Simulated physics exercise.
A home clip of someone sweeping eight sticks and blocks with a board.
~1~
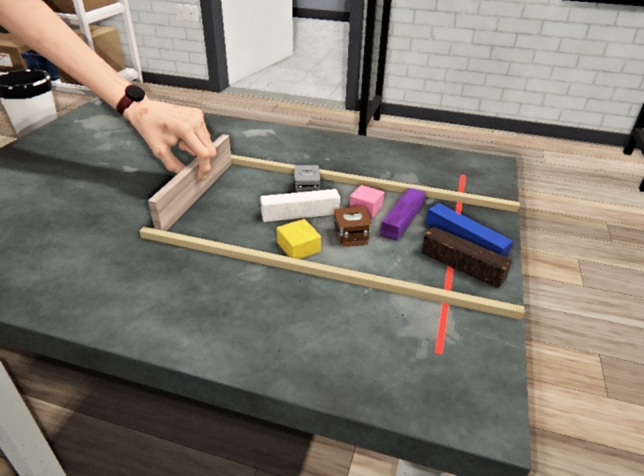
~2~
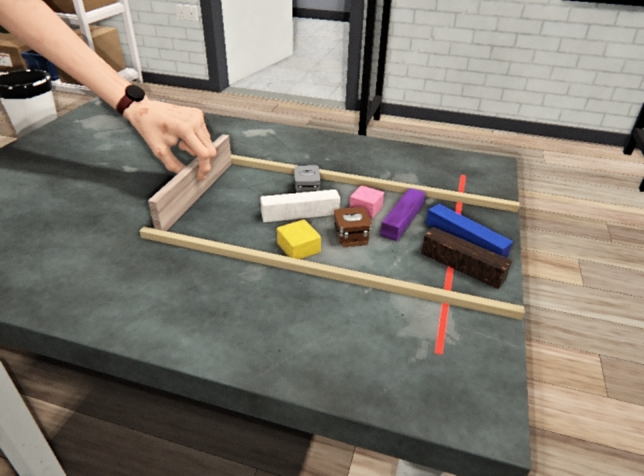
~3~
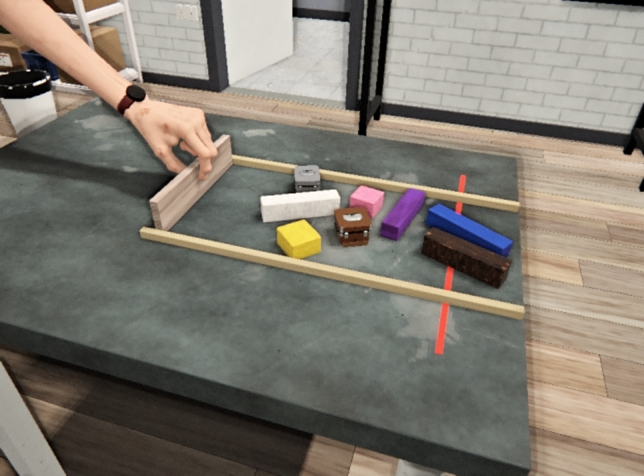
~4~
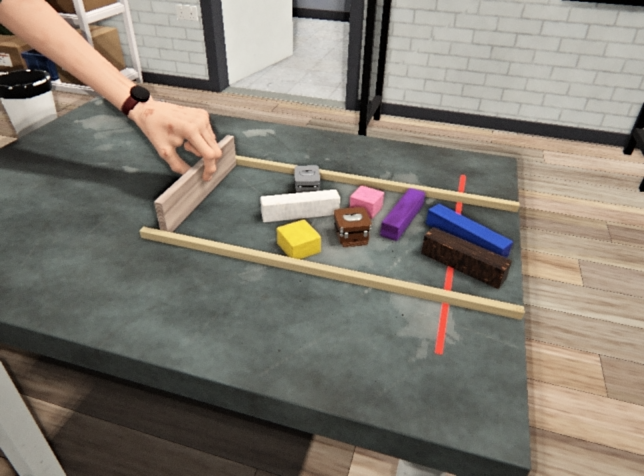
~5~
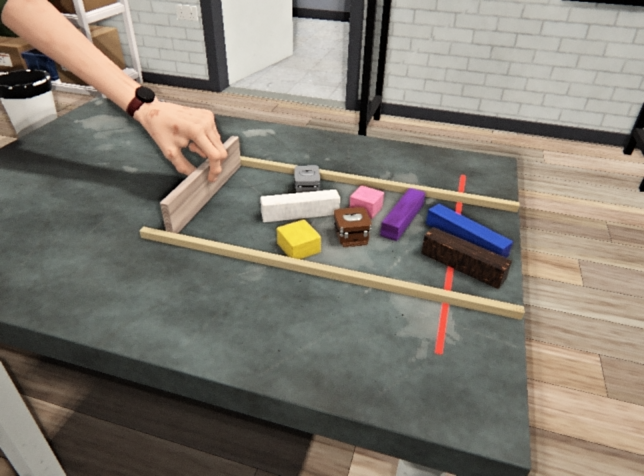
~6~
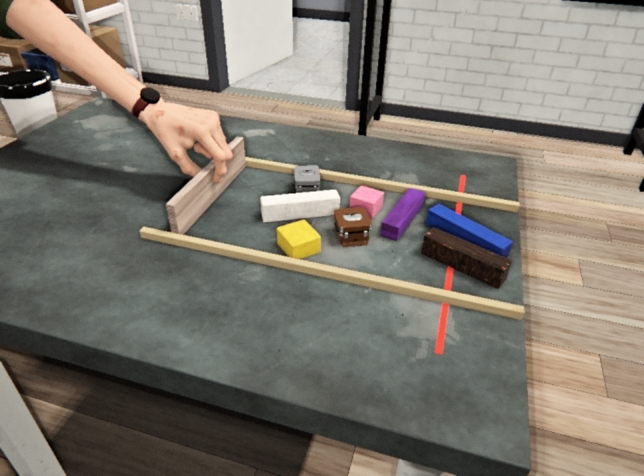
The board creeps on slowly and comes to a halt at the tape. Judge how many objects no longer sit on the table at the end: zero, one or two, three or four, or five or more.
Just one or two.
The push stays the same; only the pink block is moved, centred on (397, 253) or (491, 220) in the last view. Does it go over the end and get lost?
The pink block would stay in place in the first case and drop away in the second.
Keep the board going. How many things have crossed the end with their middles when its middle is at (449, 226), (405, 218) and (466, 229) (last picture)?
First 2, then 0, finally 3.
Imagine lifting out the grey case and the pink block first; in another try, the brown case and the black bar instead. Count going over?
First 2, then 1.
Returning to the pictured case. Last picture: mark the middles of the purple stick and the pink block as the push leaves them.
The purple stick comes to rest at (515, 233), and the pink block comes to rest at (499, 210).
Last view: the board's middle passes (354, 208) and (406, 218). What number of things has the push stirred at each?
Answer - first 6, then 8.
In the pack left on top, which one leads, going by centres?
Answer: The purple stick.
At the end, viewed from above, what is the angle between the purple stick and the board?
Some 25 degrees.
A little later, none off yet; black bar at rest near (465, 257); blue stick at rest near (467, 232); purple stick at rest near (405, 213).
When it is over, the number that fall off is one or two; down, blue stick and black bar.
